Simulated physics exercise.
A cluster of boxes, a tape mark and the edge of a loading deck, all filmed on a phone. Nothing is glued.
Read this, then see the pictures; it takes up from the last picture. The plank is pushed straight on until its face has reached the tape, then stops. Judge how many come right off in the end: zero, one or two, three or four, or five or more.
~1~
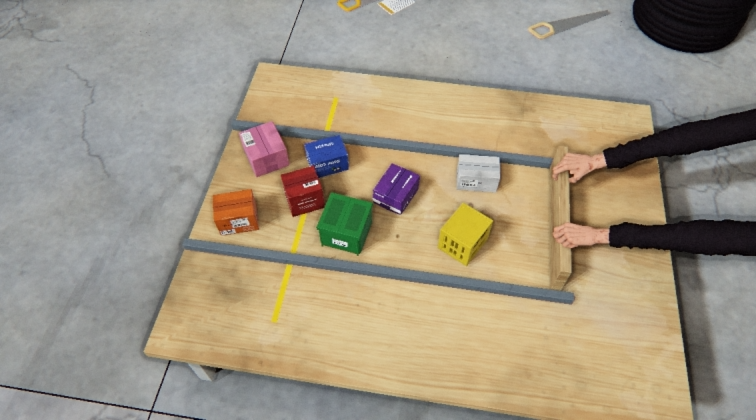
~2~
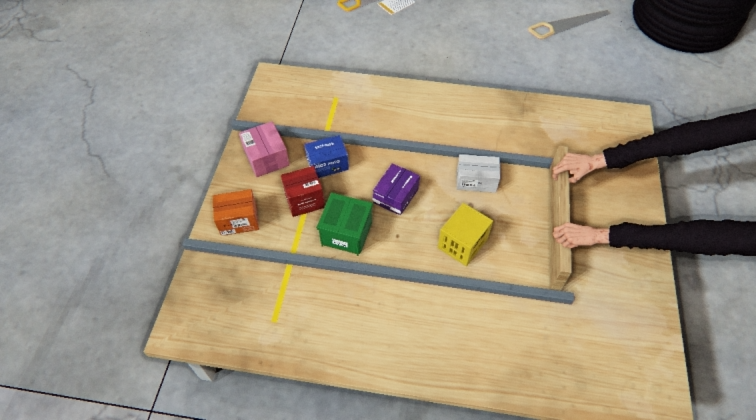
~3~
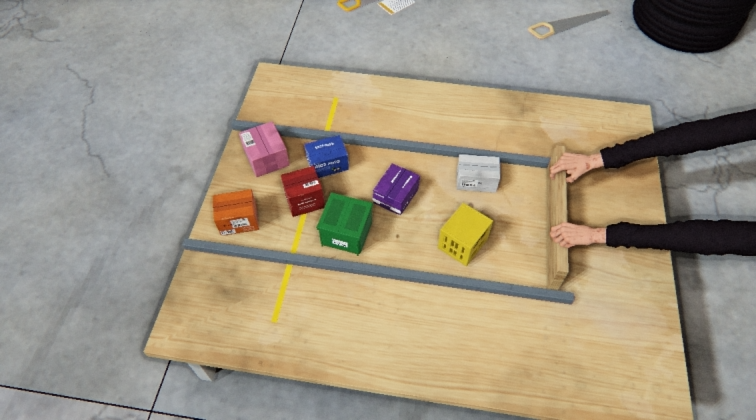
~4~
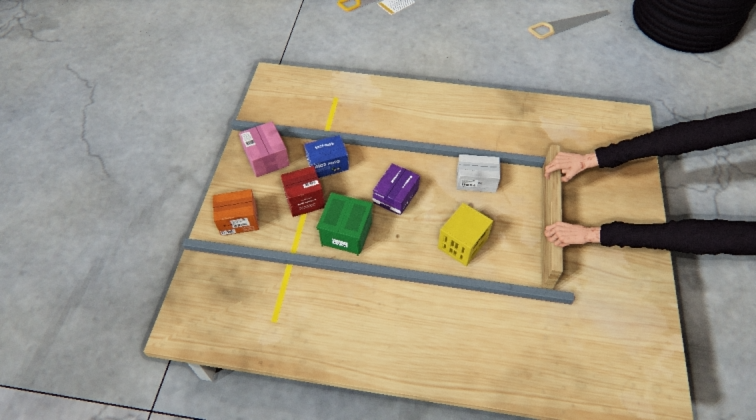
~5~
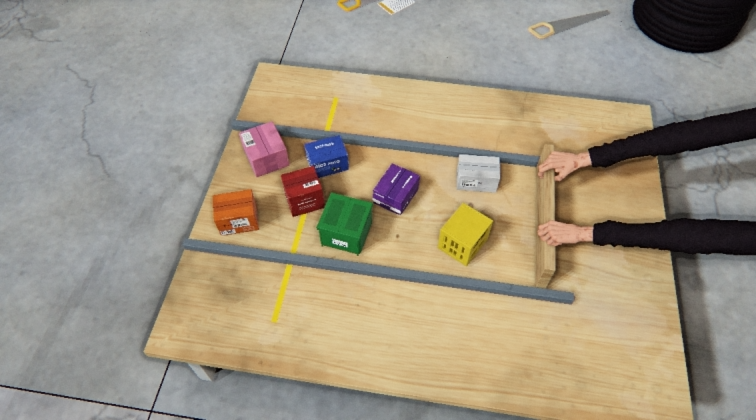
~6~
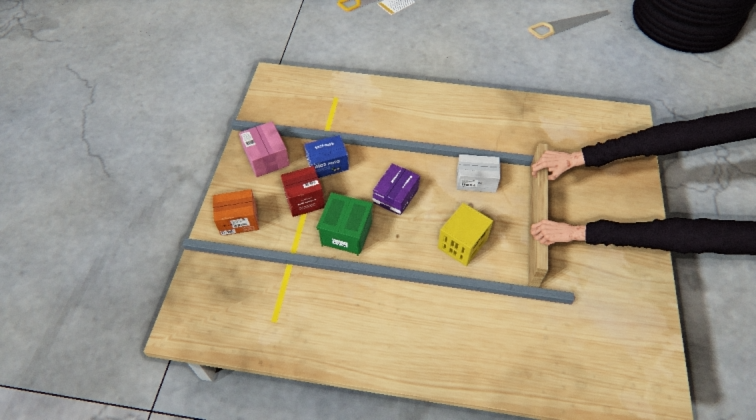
I foresee no drops here.
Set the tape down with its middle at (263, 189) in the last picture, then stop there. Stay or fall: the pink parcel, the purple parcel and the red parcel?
Check: The pink parcel takes the fall; the purple parcel remains in place; the red parcel remains in place.
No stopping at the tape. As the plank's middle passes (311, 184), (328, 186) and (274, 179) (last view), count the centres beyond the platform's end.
First 0, then 0, finally 2.
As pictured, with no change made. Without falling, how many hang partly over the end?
The answer comes to 2.
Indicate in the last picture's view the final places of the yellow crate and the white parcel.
(282, 217) and (300, 150).
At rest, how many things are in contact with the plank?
That makes 3.
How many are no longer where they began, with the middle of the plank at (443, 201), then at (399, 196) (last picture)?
At the first point the count is 2, at the second it's 4.
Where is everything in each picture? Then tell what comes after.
Orange parcel (236, 213); pink parcel (265, 149); red parcel (303, 192); plank (559, 216); tape (309, 195), in the first frame.
Pink parcel (265, 149); purple parcel (396, 189), in the second frame.
Red parcel (303, 192); yellow crate (465, 235), in the third frame.
Orange parcel (236, 213); blue box (327, 157), in the fourth frame.
Pink parcel (265, 149); green tote (346, 225), in the fifth frame.
Orange parcel (236, 213); pink parcel (265, 149); red parcel (303, 192); plank (538, 213); tape (309, 195), in the sixth frame.
Early on, none off yet; orange parcel at rest near (236, 213); pink parcel at rest near (265, 149); red parcel at rest near (303, 192).
Finally, the number that fall off is zero.
